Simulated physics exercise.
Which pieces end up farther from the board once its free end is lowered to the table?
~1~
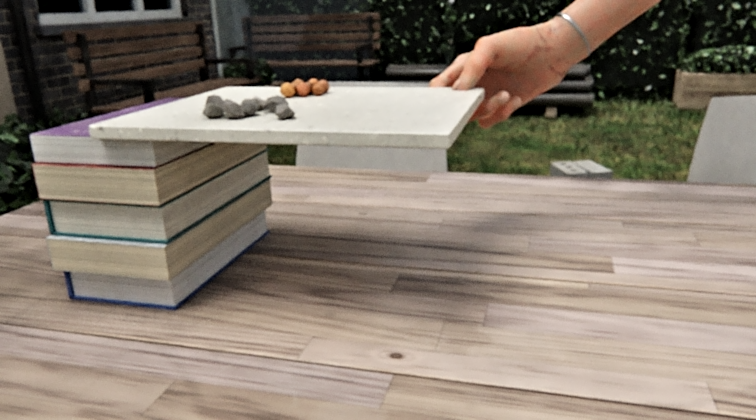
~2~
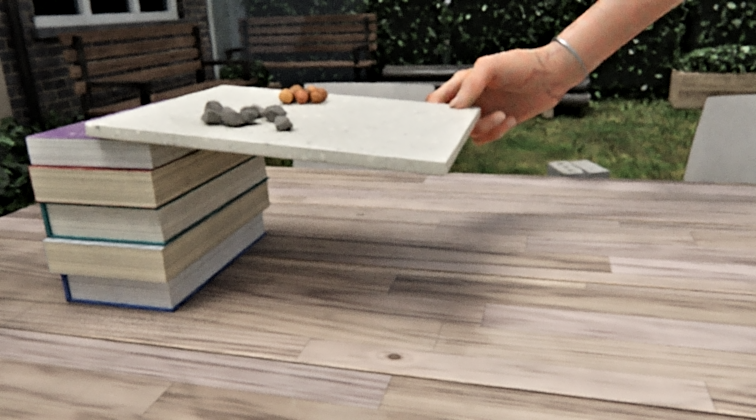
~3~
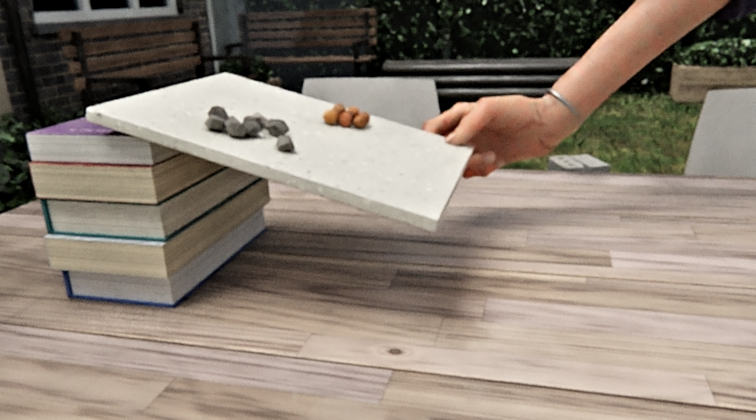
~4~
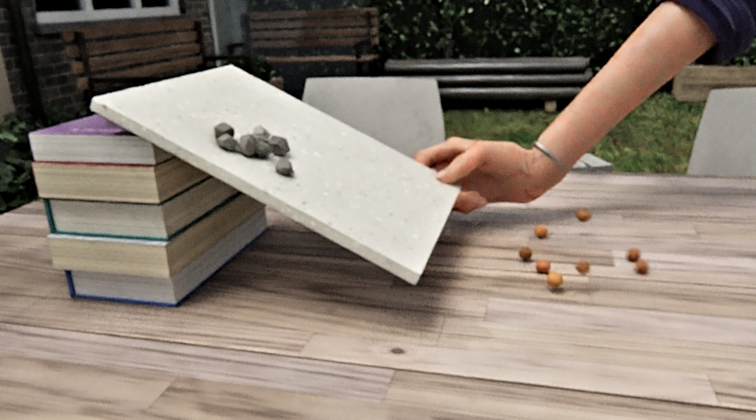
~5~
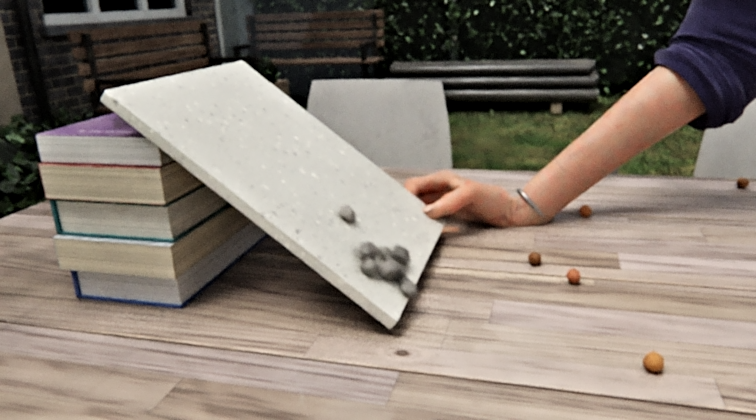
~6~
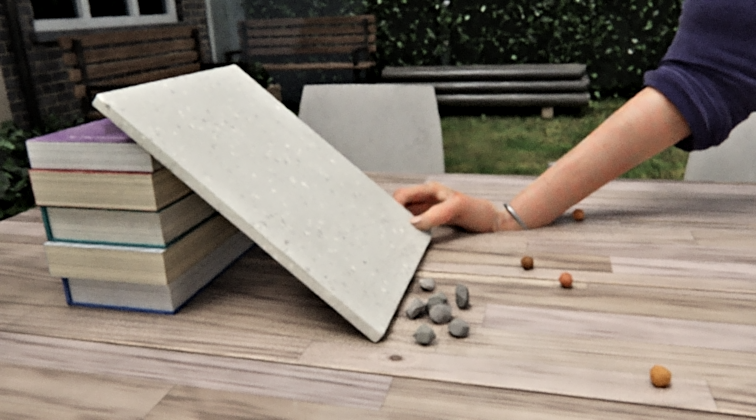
The orange balls end up farther away, scattered across the table, while the gray stones stop near the foot of the board.
A hand lowers a white board, and orange balls roll farther than sliding gray stones.
